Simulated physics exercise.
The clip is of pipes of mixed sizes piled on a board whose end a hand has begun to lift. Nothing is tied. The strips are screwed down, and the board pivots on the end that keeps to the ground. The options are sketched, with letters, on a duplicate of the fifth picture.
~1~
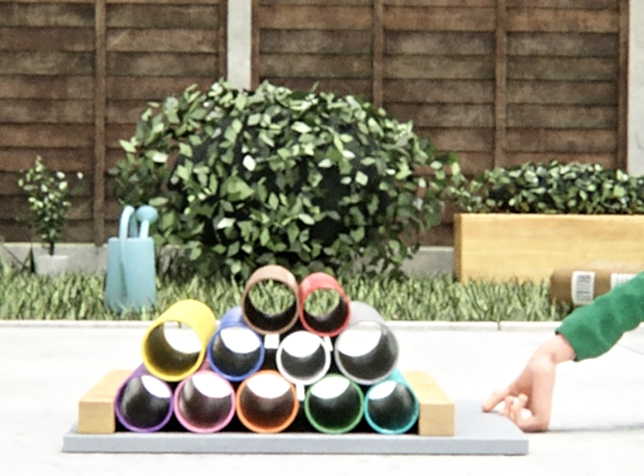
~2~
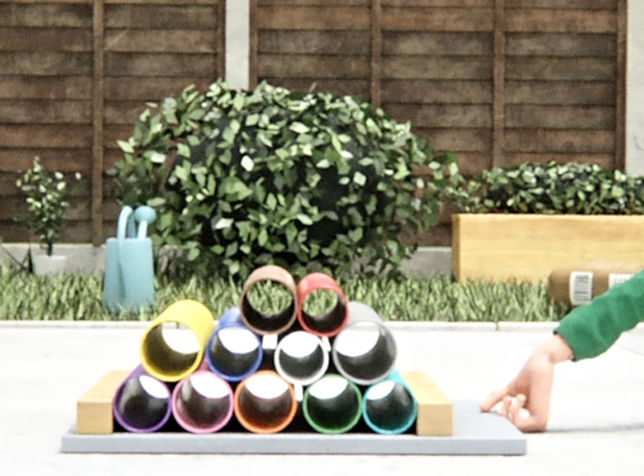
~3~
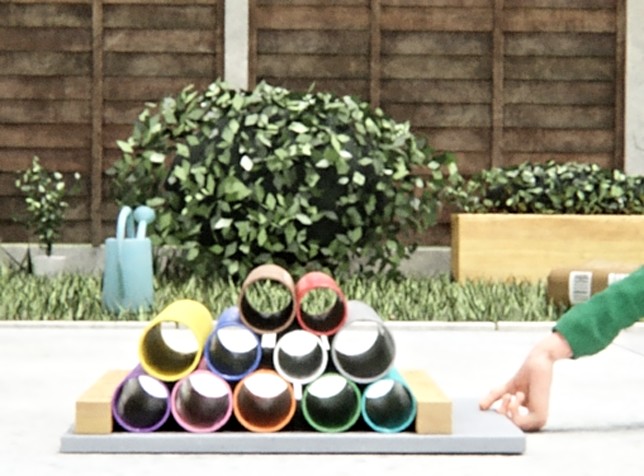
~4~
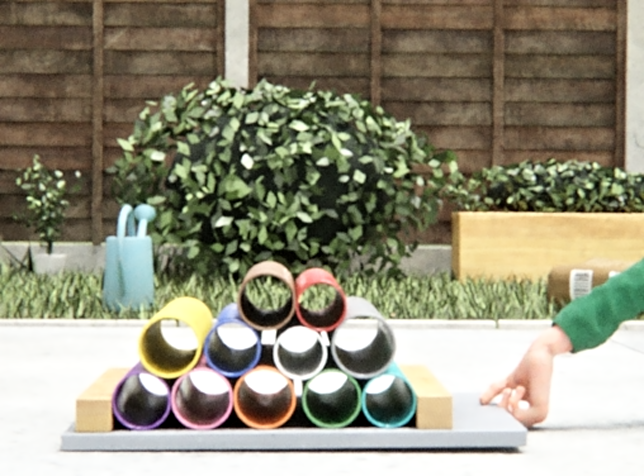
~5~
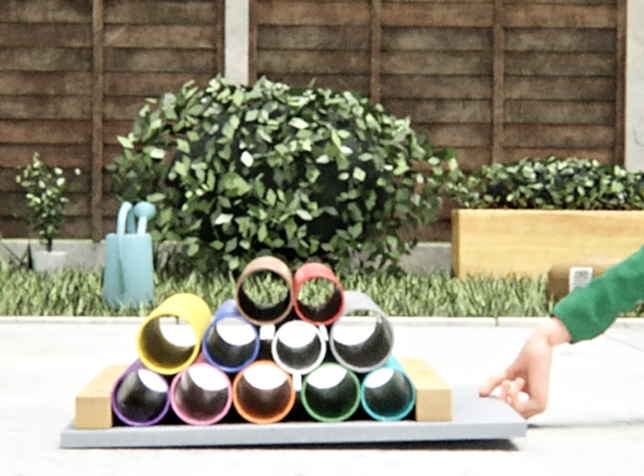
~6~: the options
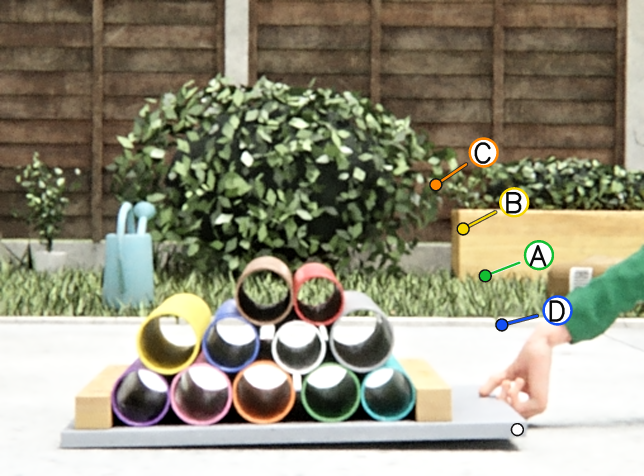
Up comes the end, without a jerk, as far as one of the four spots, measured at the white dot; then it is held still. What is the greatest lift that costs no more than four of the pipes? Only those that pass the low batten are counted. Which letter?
No higher than B.
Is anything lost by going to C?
Yes.
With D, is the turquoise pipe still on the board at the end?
Yes.
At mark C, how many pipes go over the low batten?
With C, six.
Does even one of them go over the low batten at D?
No.
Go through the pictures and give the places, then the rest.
Orange pipe (267, 402); green pipe (335, 404); turquoise pipe (392, 407), in the first picture.
Turquoise pipe (390, 407); white pipe (301, 358), in the second picture.
Board (293, 407); turquoise pipe (389, 405); blue pipe (233, 352), in the third picture.
Board (293, 403); purple pipe (142, 401); pink pipe (202, 399), in the fourth picture.
Board (292, 397); purple pipe (141, 397); pink pipe (201, 394), in the fifth picture.
On the marked copy, A at (485, 276); B at (463, 229); C at (436, 185); D at (502, 325); the white dot at (518, 429).
With B. Early on, board at 18°.
Further on, board at 28°.
At the end, board at 28°, four over the low batten (yellow, blue, red, brown).
As for the rest, A none over the low batten; C six over the low batten; D none over the low batten.
